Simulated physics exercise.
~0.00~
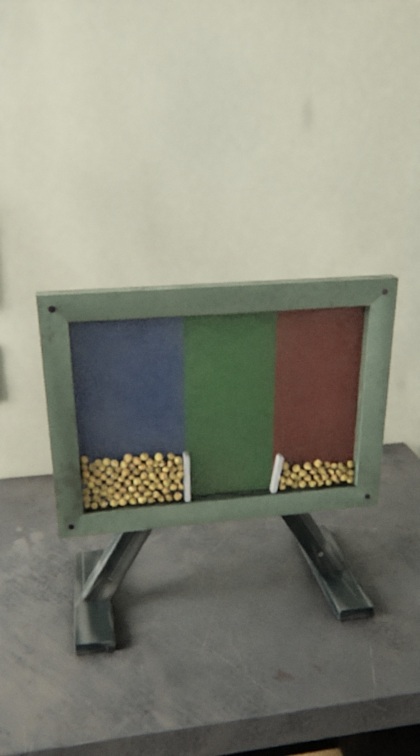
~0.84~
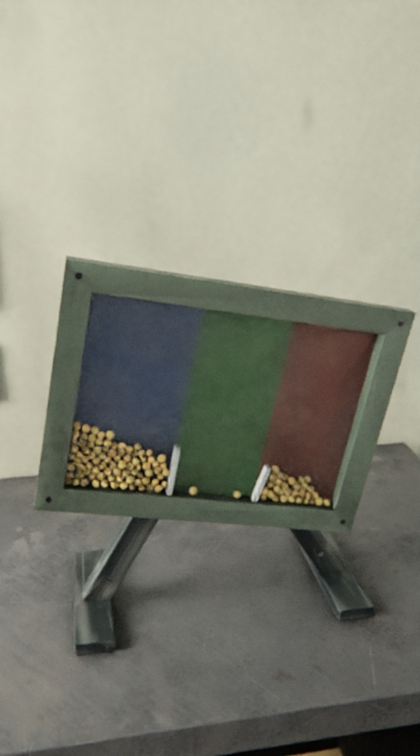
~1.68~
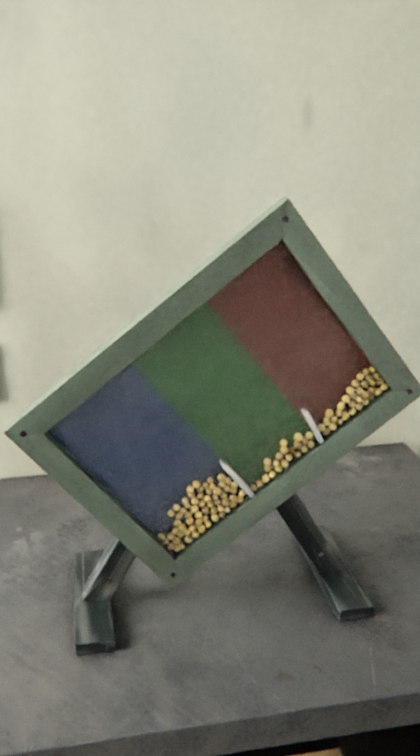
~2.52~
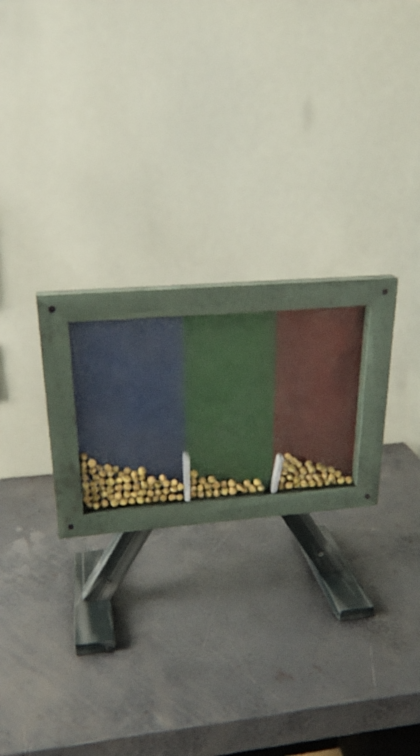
On a dark grey tabletop before a pale wall, seen from the front by a still camera, a shallow box in a grey-green frame stands on two dark legs. Its back is blue on the left, green in the middle and red on the right, with short white dividers between the strips and yellowish chickpeas heaped in the blue and red ones. The box tips slightly clockwise, with a couple of chickpeas in the green strip. Then it leans steeply anticlockwise, and more gather there. Finally it is level, with chickpeas in all three strips, most in blue.
